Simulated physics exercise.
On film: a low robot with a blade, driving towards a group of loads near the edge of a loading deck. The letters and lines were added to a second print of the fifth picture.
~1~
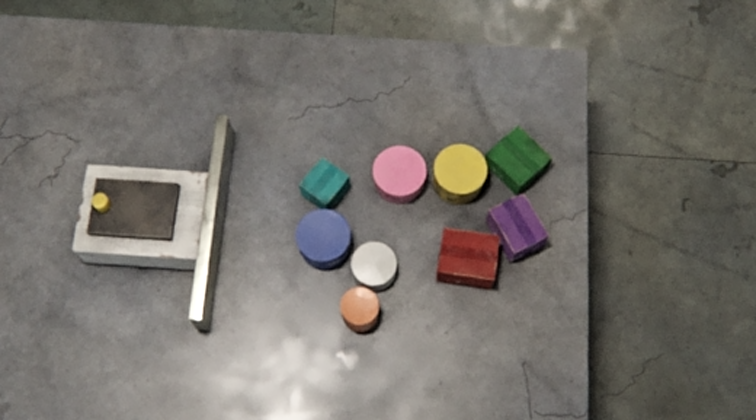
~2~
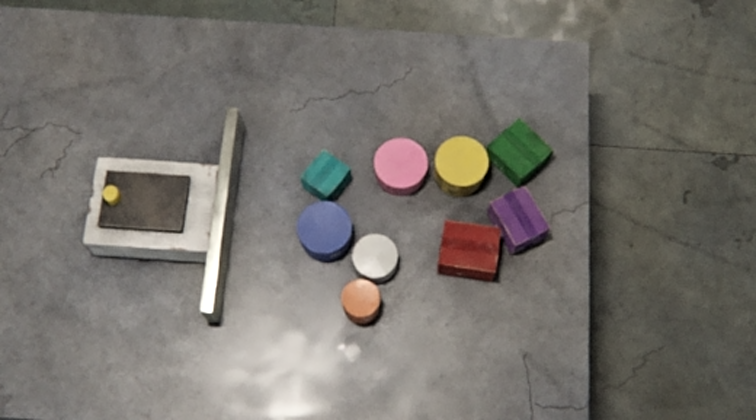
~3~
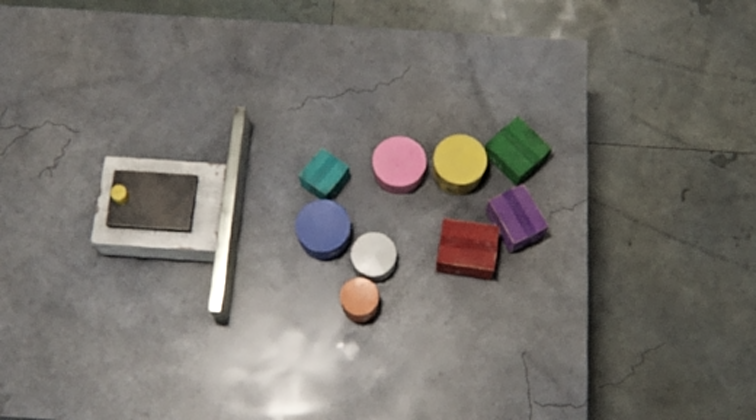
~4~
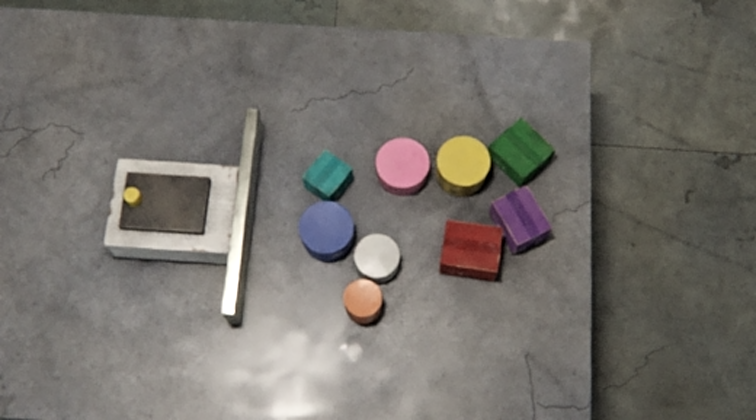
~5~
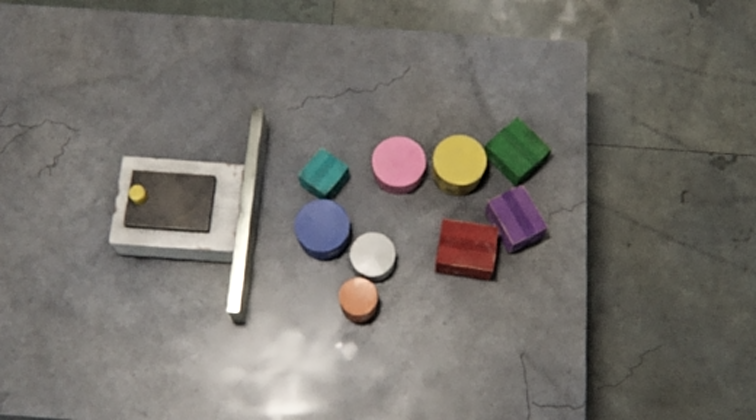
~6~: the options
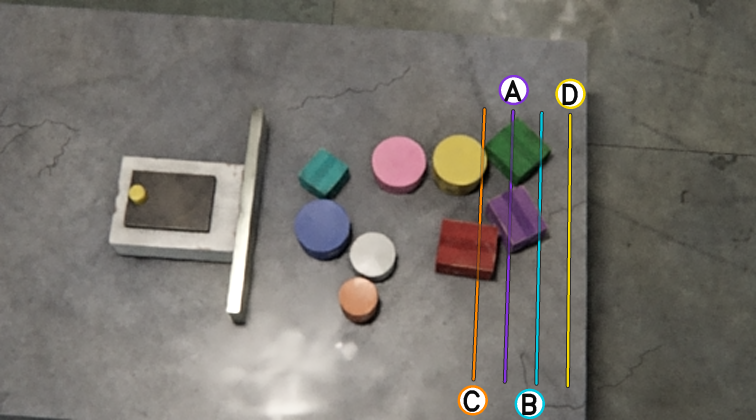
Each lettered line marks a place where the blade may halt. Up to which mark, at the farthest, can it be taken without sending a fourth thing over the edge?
Stop at A.
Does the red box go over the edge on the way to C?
No.
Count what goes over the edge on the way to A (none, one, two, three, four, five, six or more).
Two.
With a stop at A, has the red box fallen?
No.
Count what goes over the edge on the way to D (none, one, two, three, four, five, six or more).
By then, six or more.
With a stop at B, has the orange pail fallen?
No.
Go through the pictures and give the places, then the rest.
In the first picture, white canister (374, 267); blue pail (324, 239); green box (517, 161).
In the second picture, robot (151, 201); purple box (518, 220).
In the third picture, robot (158, 201); orange pail (360, 300).
In the fourth picture, robot (172, 203); turquoise parcel (328, 178).
In the fifth picture, robot (177, 201); white canister (373, 257); blue pail (323, 230); green box (517, 152).
On the marked copy, A at (509, 240); B at (539, 242); C at (479, 238); D at (569, 244).
Following A. Soon after the start, robot (272, 208); yellow pail (467, 167); pink pail (414, 168).
Later, robot (367, 214); green box (556, 129); yellow pail (554, 173).
In the end, robot (441, 220); purple box over the edge; yellow pail over the edge; two fallen.
As for the rest, B drops four; C is within the limit but short; D drops eight.
